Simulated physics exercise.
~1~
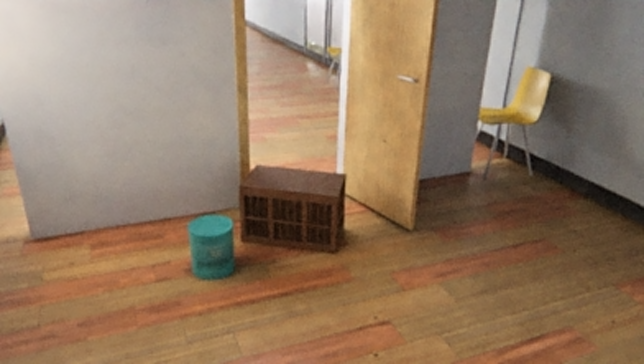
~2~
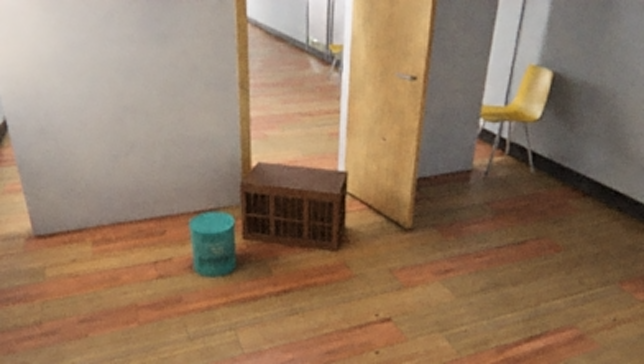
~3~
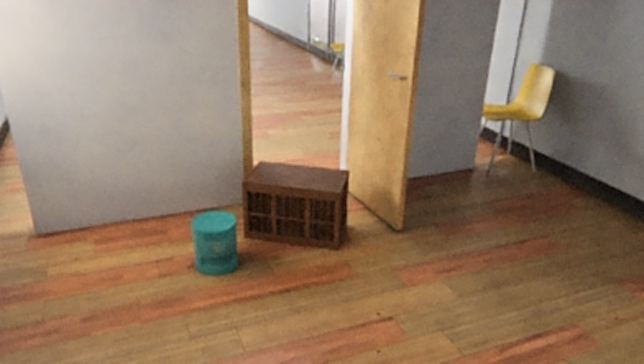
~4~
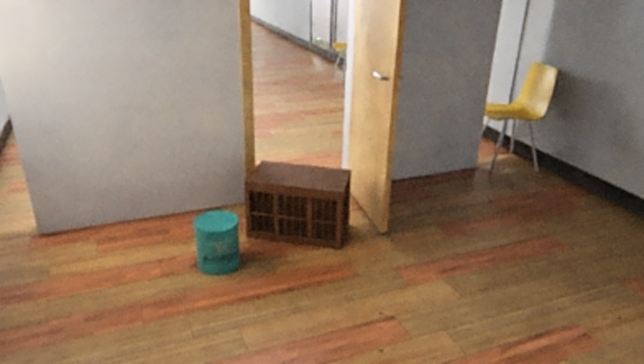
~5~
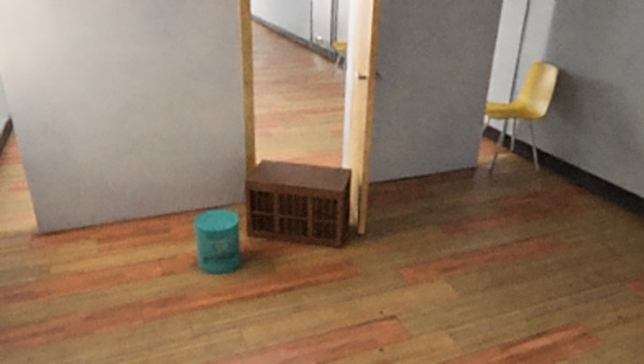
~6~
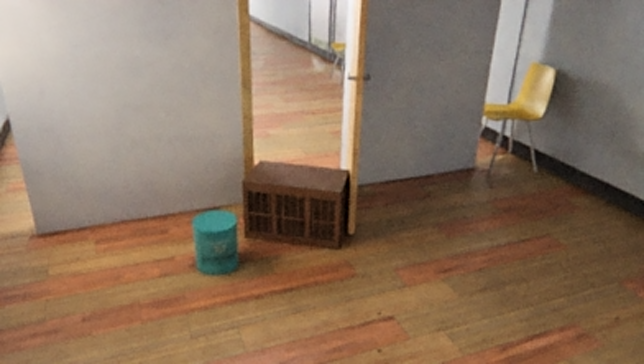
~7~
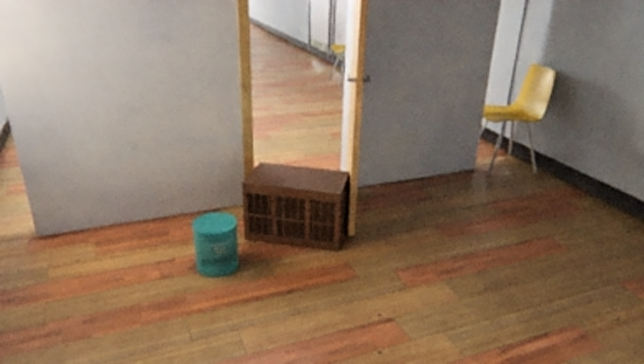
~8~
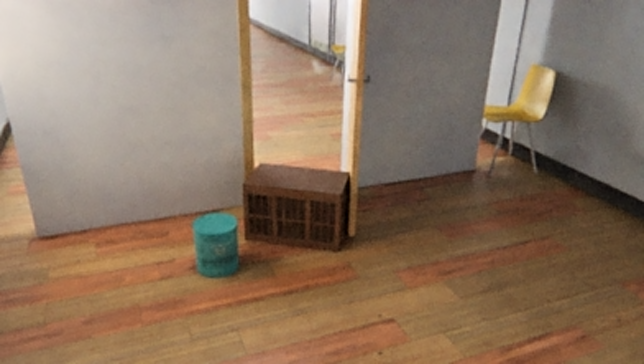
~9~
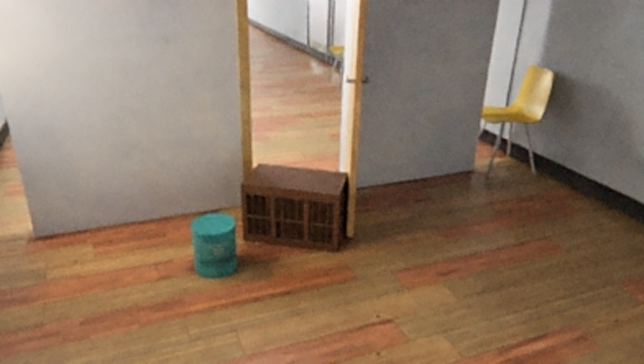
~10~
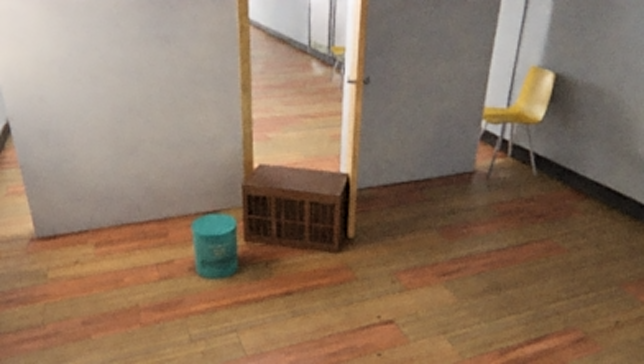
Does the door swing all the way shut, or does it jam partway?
It jams partway. The door stops at the brown chest and stays open, while the chest and the turquoise pail stay where they are.
